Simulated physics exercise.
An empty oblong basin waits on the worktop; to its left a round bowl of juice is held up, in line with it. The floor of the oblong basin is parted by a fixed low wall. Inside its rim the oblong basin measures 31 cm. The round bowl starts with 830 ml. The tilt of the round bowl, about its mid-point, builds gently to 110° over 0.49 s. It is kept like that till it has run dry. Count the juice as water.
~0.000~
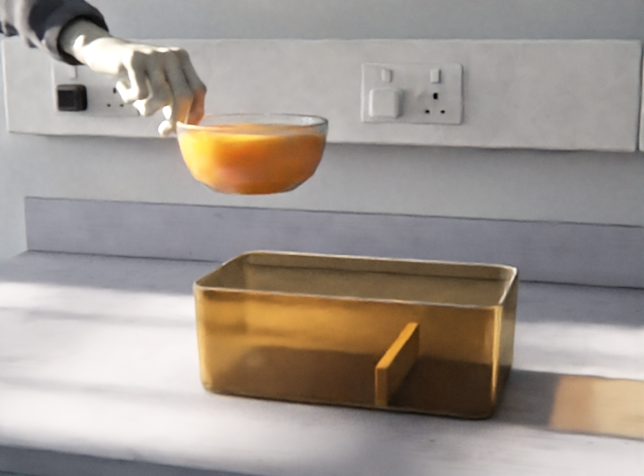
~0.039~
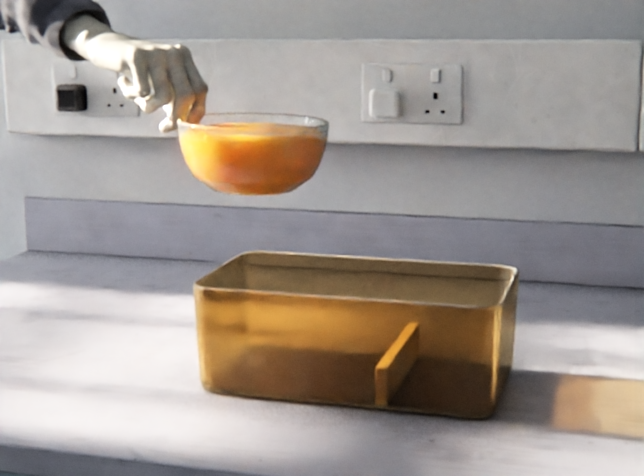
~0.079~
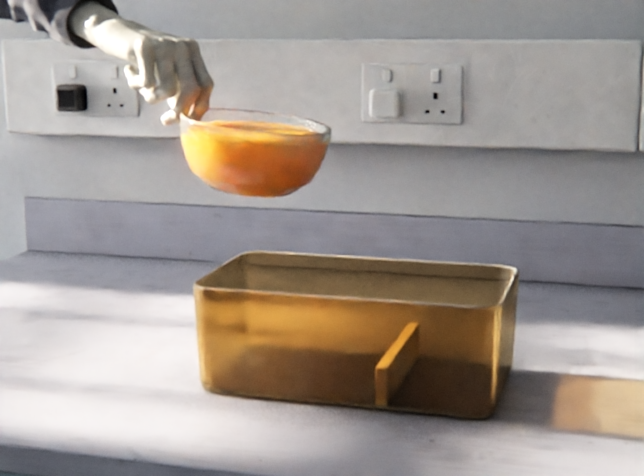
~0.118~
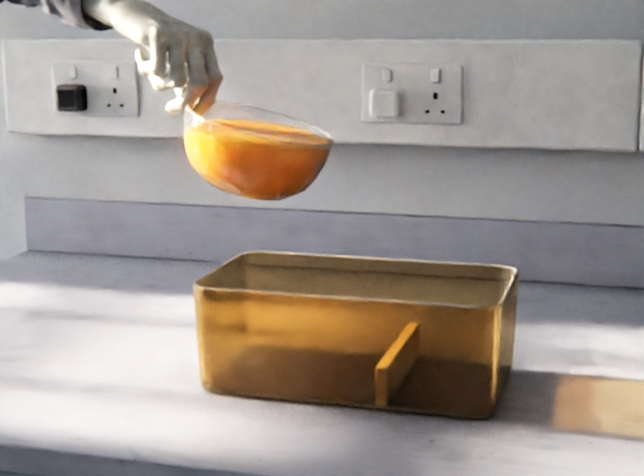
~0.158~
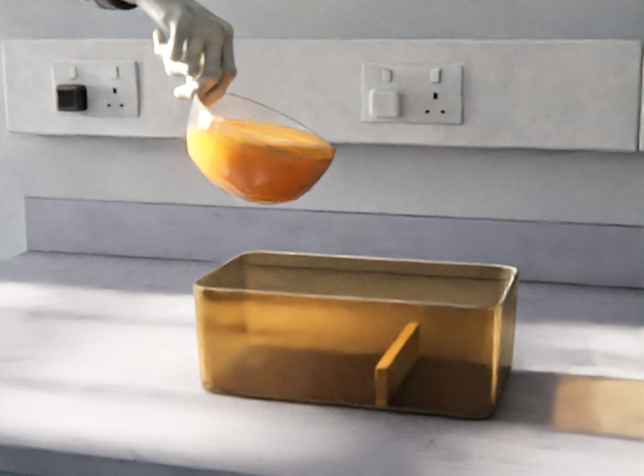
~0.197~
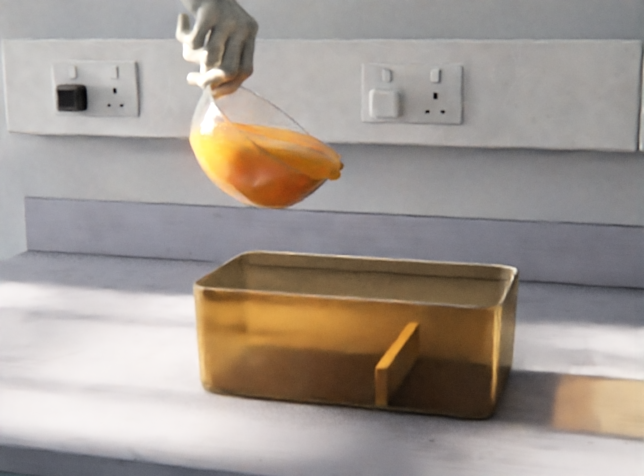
To begin with, a hand holds a clear round bowl of orange juice level above the left part of an empty amber oblong basin on a worktop. The hand gradually tips the bowl rightward, its left rim rising, and the juice gathers toward the lowered right rim, where a little bulges over the edge.
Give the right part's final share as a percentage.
The far part has some 19 per cent.
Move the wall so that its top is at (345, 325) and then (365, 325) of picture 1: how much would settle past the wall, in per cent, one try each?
First 60, then 35 per cent.
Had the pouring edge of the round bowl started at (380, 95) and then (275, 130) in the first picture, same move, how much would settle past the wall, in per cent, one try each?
First 55, then 20 per cent.
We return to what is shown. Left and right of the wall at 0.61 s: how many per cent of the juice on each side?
Some 78 per cent left and 12 right.
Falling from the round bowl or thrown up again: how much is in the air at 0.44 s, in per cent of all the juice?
About 28 per cent.
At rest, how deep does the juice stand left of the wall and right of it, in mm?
Some 20 mm on the left and 10 mm on the right.
By 0.44 s the tilt is 107° and 7 per cent is still to pour, 61 is left of the wall and 3 right of it.
By 0.61 s the tilt is 110° and 0 per cent is still to pour, 78 is left of the wall and 11 right of it.
By 0.79 s the tilt is 110° and 0 per cent is still to pour, 74 is left of the wall and 18 right of it.
By 0.99 s the tilt is 110° and 0 per cent is still to pour, 74 is left of the wall and 19 right of it.
At rest 74 per cent lies left of the wall, 19 right of it and 7 outside.
